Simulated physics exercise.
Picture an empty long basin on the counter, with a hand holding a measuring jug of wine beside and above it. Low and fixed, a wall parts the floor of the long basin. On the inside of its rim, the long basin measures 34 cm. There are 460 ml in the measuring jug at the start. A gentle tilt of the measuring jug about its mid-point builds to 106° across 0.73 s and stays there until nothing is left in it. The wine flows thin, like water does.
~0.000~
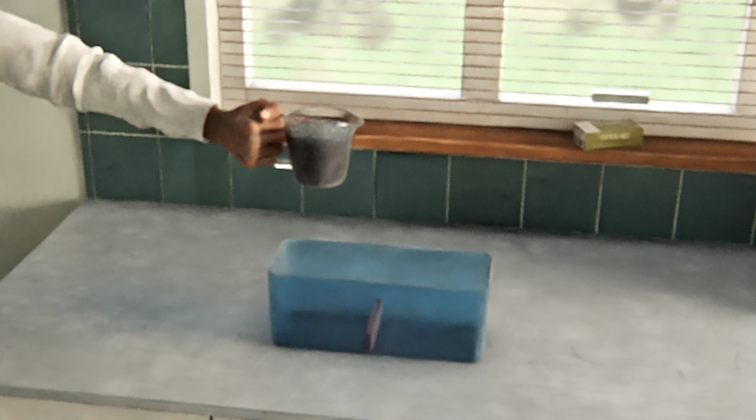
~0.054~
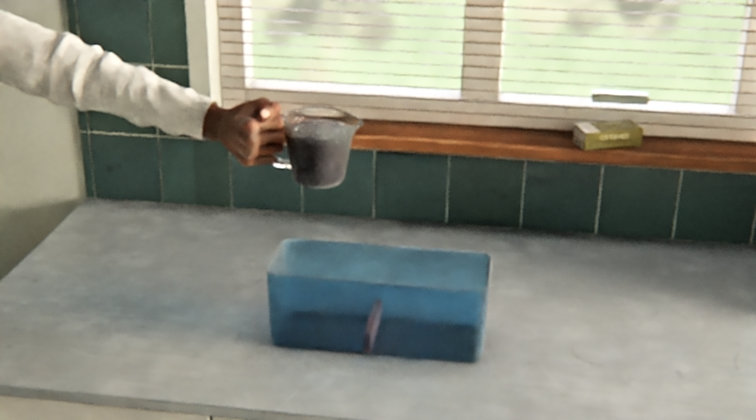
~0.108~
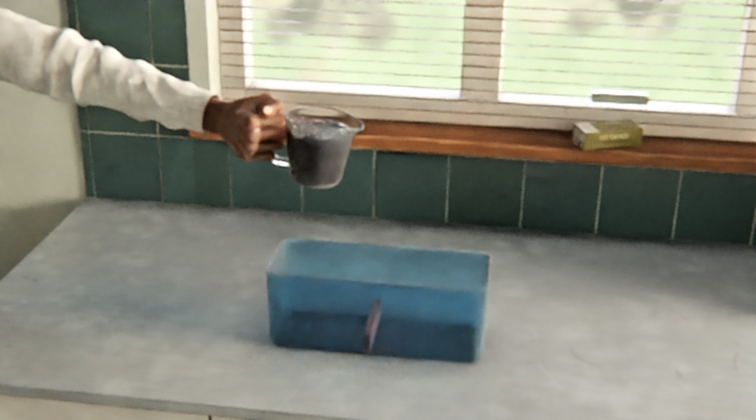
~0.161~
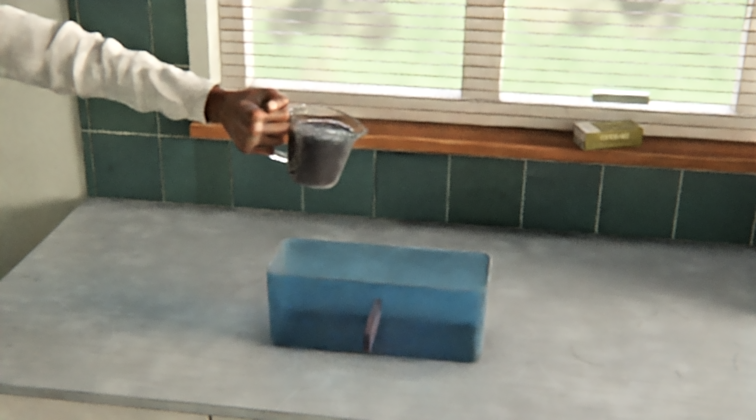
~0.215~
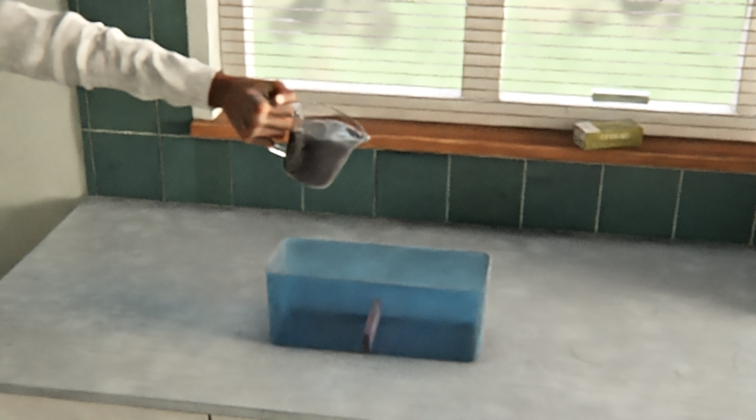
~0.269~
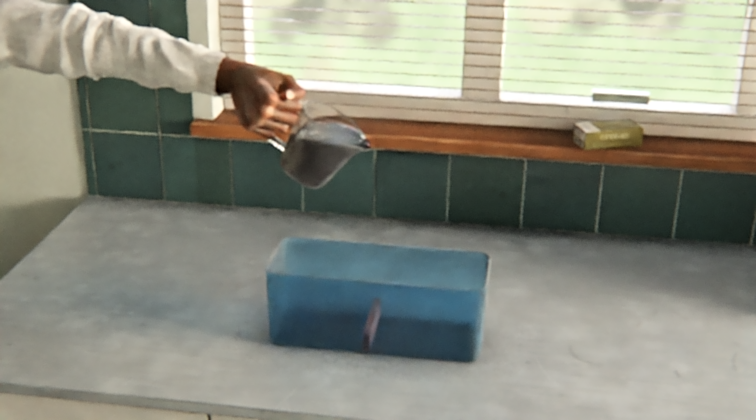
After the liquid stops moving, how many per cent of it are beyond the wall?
About 86 per cent.
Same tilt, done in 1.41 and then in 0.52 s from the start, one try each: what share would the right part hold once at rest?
Respectively about 85 and 85 percent.
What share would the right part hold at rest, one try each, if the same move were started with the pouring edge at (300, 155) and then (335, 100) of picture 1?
In order, 15 and 70 per cent.
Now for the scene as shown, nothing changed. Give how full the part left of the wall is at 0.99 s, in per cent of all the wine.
Around 10 in a hundred.
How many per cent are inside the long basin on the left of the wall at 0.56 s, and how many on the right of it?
Around 0 percent on the left and 18 on the right.
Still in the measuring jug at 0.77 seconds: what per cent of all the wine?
Near 6 percent, more or less.
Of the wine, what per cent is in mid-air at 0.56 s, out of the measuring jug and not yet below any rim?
Close to 36 in a hundred.
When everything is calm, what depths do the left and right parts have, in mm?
The left side settles near 2 mm and the right side near 18 mm.
Then, 0.56 s in, the tilt is 92° and 46 per cent is still to pour, 0 is left of the wall and 17 right of it.
Then, 0.77 s in, the tilt is 106° and 6 per cent is still to pour, 4 is left of the wall and 75 right of it.
Then, 0.99 s in, the tilt is 106° and 0 per cent is still to pour, 10 is left of the wall and 86 right of it.
Then, 1.23 s in, the tilt is 106° and 0 per cent is still to pour, 11 is left of the wall and 86 right of it.
Finally, 11 per cent lies left of the wall, 86 right of it and 2 outside.
